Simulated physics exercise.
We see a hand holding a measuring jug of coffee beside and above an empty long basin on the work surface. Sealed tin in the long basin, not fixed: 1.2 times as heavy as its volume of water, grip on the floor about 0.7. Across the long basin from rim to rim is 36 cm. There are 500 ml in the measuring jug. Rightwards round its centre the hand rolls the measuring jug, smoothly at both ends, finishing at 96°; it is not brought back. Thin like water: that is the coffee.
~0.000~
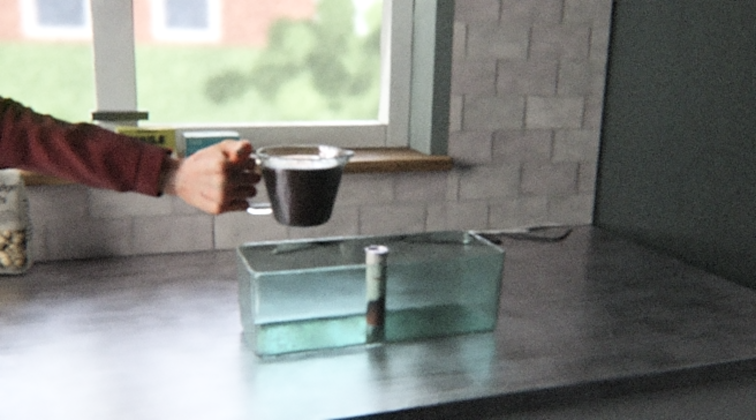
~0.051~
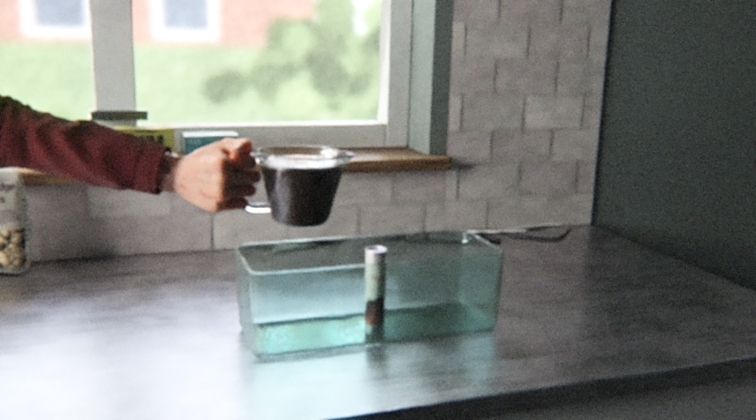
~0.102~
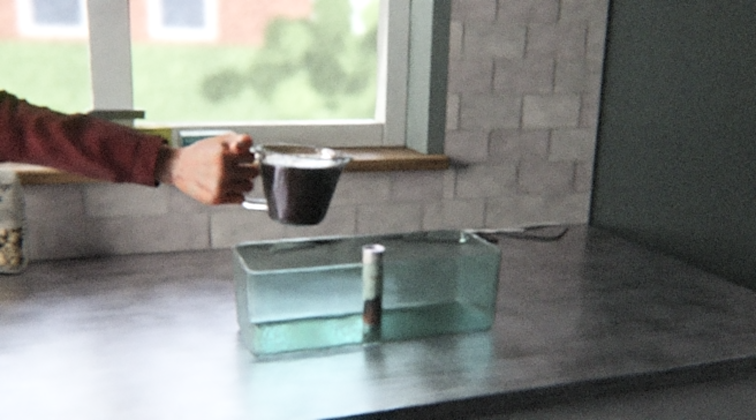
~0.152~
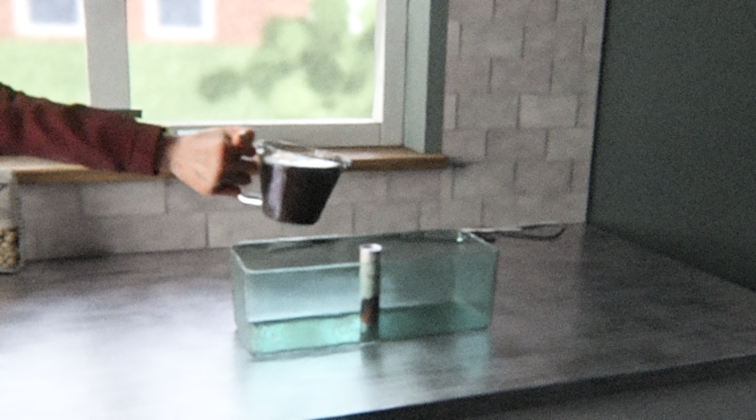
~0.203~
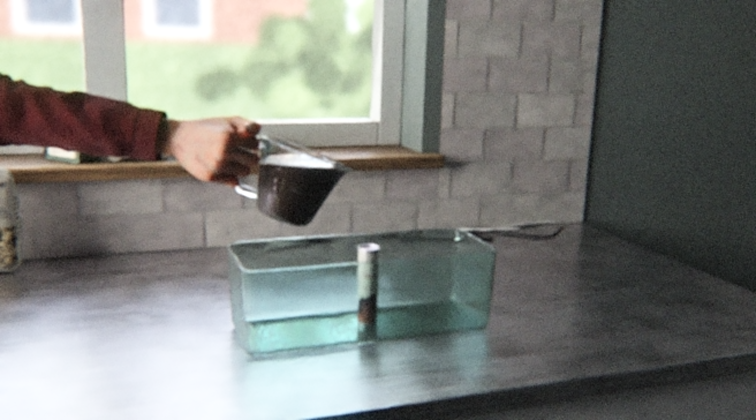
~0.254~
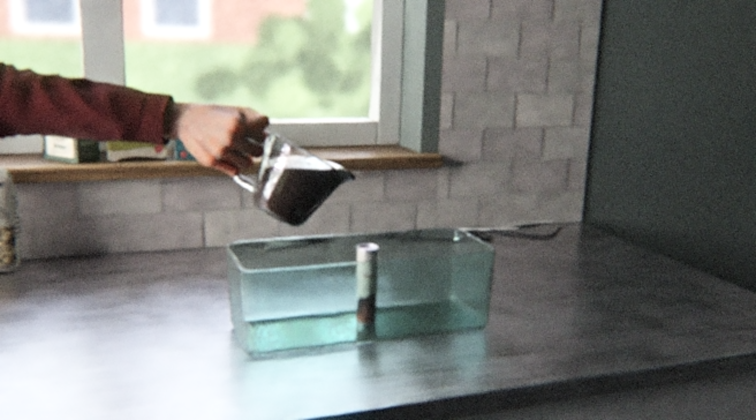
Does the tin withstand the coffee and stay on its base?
I'd say it will come down.
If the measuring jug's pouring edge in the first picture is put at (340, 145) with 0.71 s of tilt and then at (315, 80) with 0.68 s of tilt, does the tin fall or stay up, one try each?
Run one: It does not tip. Run two: It tumbles.
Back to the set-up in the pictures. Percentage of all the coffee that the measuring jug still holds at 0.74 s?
Close to 6 percent of the total.
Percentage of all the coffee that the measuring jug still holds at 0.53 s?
Roughly 42 per cent.
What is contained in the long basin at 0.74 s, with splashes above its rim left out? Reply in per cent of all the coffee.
Roughly 90 per cent.
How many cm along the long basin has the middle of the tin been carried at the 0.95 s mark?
Reading: Roughly 6 cm.
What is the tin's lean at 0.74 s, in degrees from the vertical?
I'd say it is close to 5 degrees off upright.
Then, 0.53 s in, the tilt is 85° and 42 per cent is still to pour; the tin stands where it began.
Then, 0.74 s in, the tilt is 96° and 6 per cent is still to pour; the tin leans 7°.
Then, 0.95 s in, the tilt is 96° and 0 per cent is still to pour; the tin lies on its side.
Then, 1.18 s in, the tilt is 96° and 0 per cent is still to pour; the tin lies on its side.
Finally, the tin lies on its side.
